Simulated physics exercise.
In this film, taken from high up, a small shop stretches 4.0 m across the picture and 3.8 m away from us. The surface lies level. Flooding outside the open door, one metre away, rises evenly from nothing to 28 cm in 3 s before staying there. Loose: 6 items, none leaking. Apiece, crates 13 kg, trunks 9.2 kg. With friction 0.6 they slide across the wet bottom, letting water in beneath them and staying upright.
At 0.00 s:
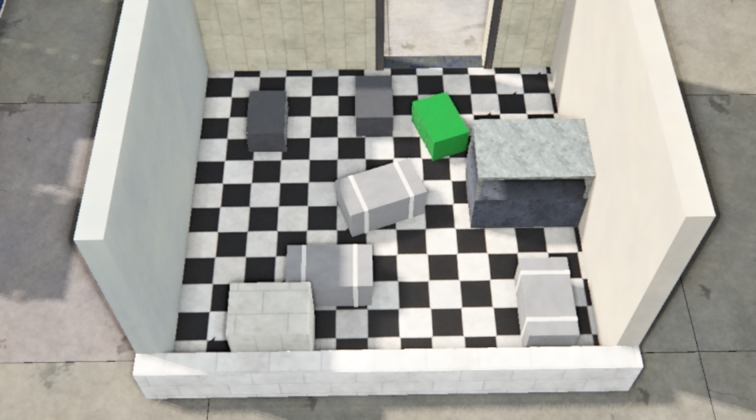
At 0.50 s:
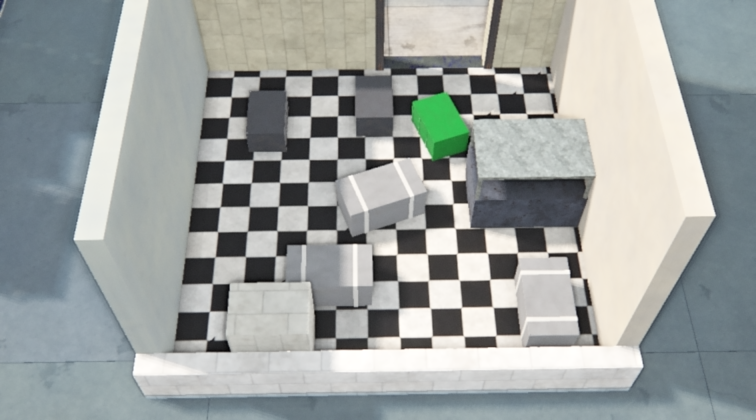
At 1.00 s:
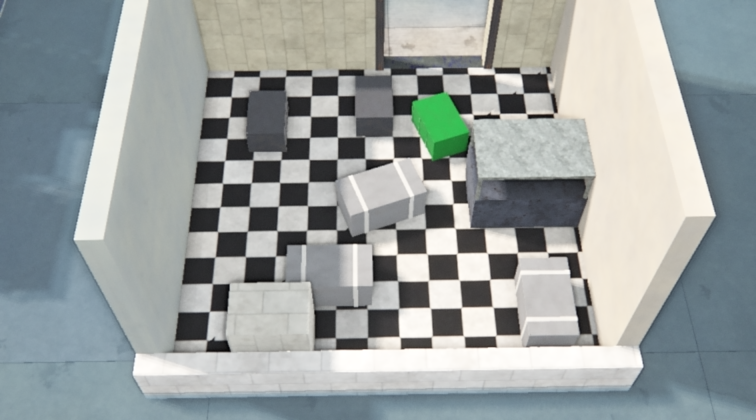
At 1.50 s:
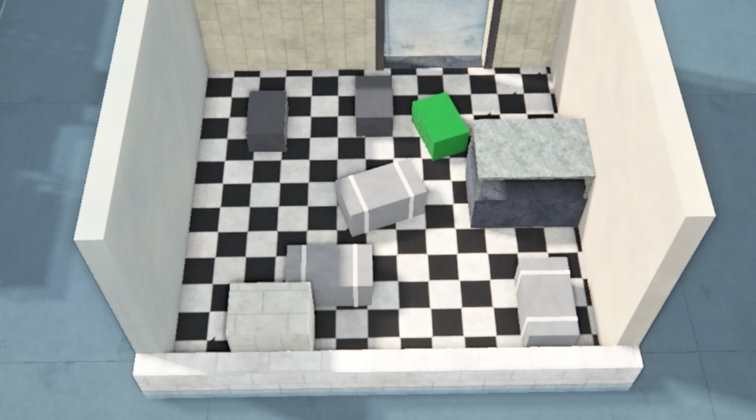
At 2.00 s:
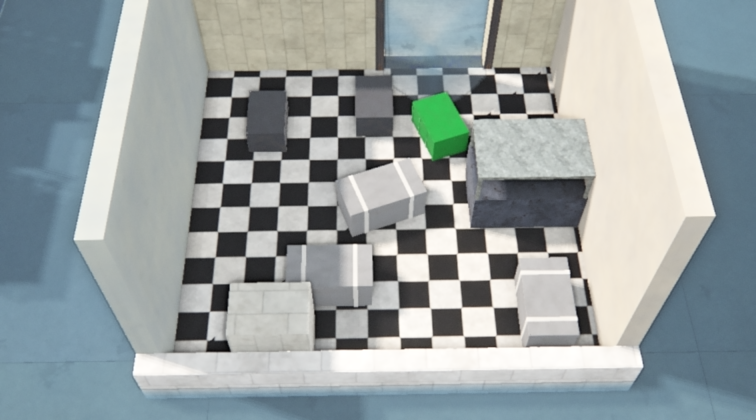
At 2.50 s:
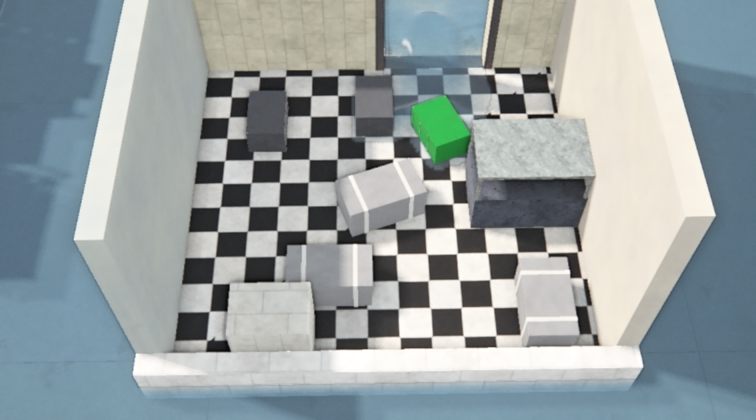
Water spreading across the ground outside a small checker-floored shop, then entering through the doorway as the green crate shifts slightly.
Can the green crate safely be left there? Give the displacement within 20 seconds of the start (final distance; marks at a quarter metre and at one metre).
It is pushed well off.
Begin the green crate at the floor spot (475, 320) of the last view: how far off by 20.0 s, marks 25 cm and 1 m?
Here it goes just a bit.
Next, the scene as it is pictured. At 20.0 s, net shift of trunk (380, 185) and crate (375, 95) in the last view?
One is off by 200 cm, the other by 120 cm, in the order asked.
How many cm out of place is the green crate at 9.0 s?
Some 150 cm from the start.
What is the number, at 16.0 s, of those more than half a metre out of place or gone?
At that moment it comes to 5.
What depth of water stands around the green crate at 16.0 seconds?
The depth there is around 20 cm.
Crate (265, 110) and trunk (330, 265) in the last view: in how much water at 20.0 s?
Roughly 22 and 19 cm.
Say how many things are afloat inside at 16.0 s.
Just then, the number is 6.
After 4.0 s the green crate is near (424, 207), 1.2 m from its start, afloat; 1 afloat.
After 9.0 s the green crate is near (488, 241), 1.6 m from its start, afloat; 5 afloat.
After 16.0 s the green crate is near (456, 250), 1.7 m from its start, afloat; 6 afloat.
After 20.0 s the green crate is near (495, 294), 2.3 m from its start, afloat; 6 afloat.
